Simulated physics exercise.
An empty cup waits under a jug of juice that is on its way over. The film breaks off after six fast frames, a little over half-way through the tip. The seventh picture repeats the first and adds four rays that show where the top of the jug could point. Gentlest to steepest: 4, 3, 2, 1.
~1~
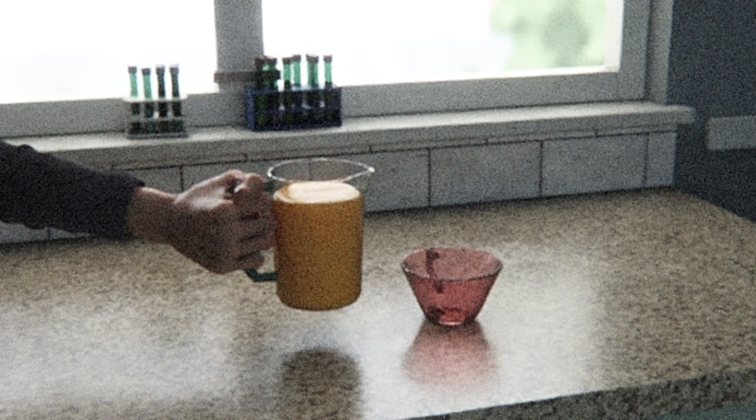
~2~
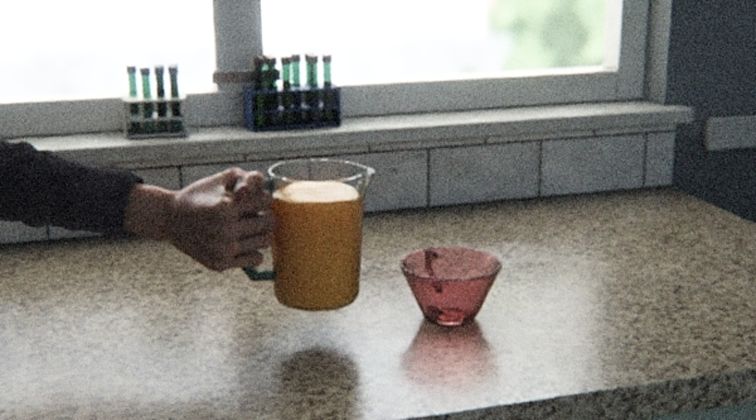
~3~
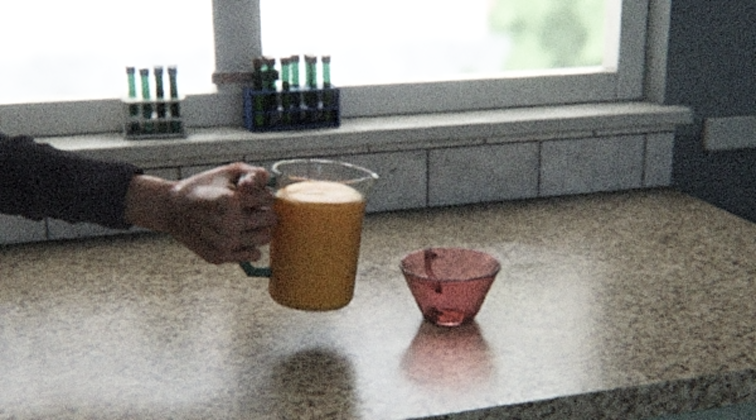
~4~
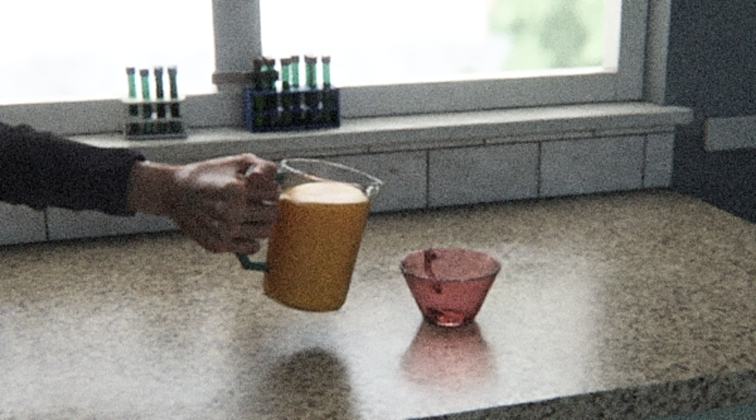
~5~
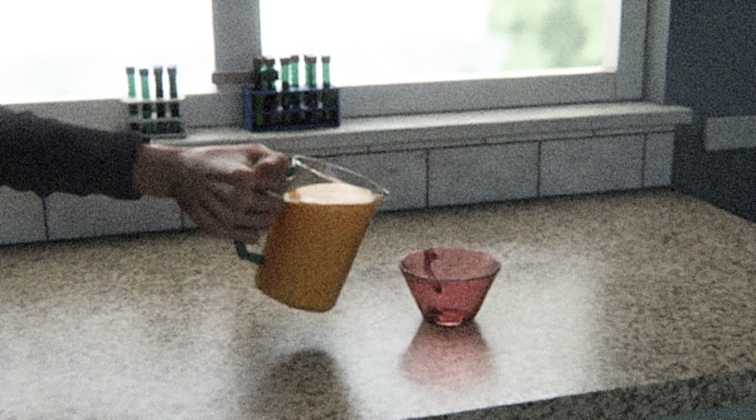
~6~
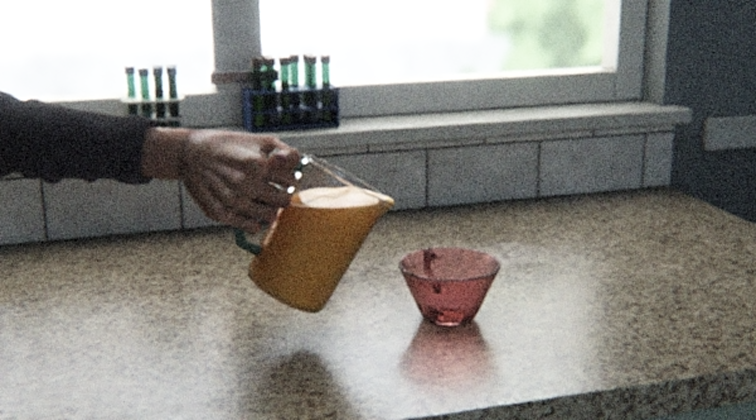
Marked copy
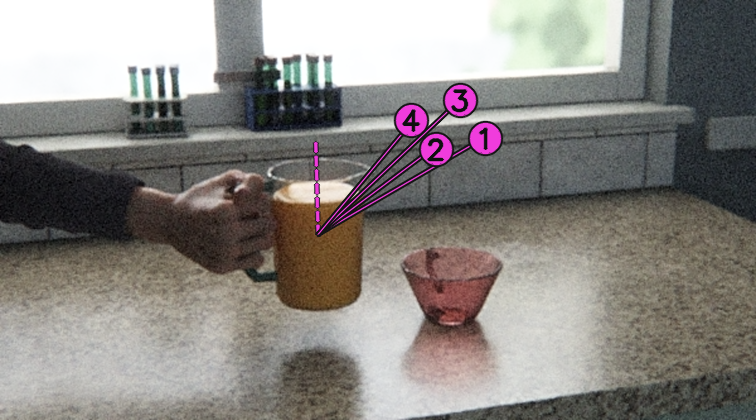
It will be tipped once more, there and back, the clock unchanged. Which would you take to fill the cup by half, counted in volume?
Best: 2.
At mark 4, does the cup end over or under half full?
Under.
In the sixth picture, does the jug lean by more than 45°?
No, it does not.
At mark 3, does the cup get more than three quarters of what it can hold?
No, less.
On the marked copy, 1 at (469, 146); 2 at (421, 157); 3 at (447, 111); 4 at (401, 134).
If 1 is chosen, the cup ends with about 60 % of what it can hold; 6 % of the juice is spilt.
If 2 is chosen, the cup ends with about 50 % of what it can hold.
If 3 is chosen, the cup ends with about 35 % of what it can hold.
If 4 is chosen, the cup ends with about 20 % of what it can hold.
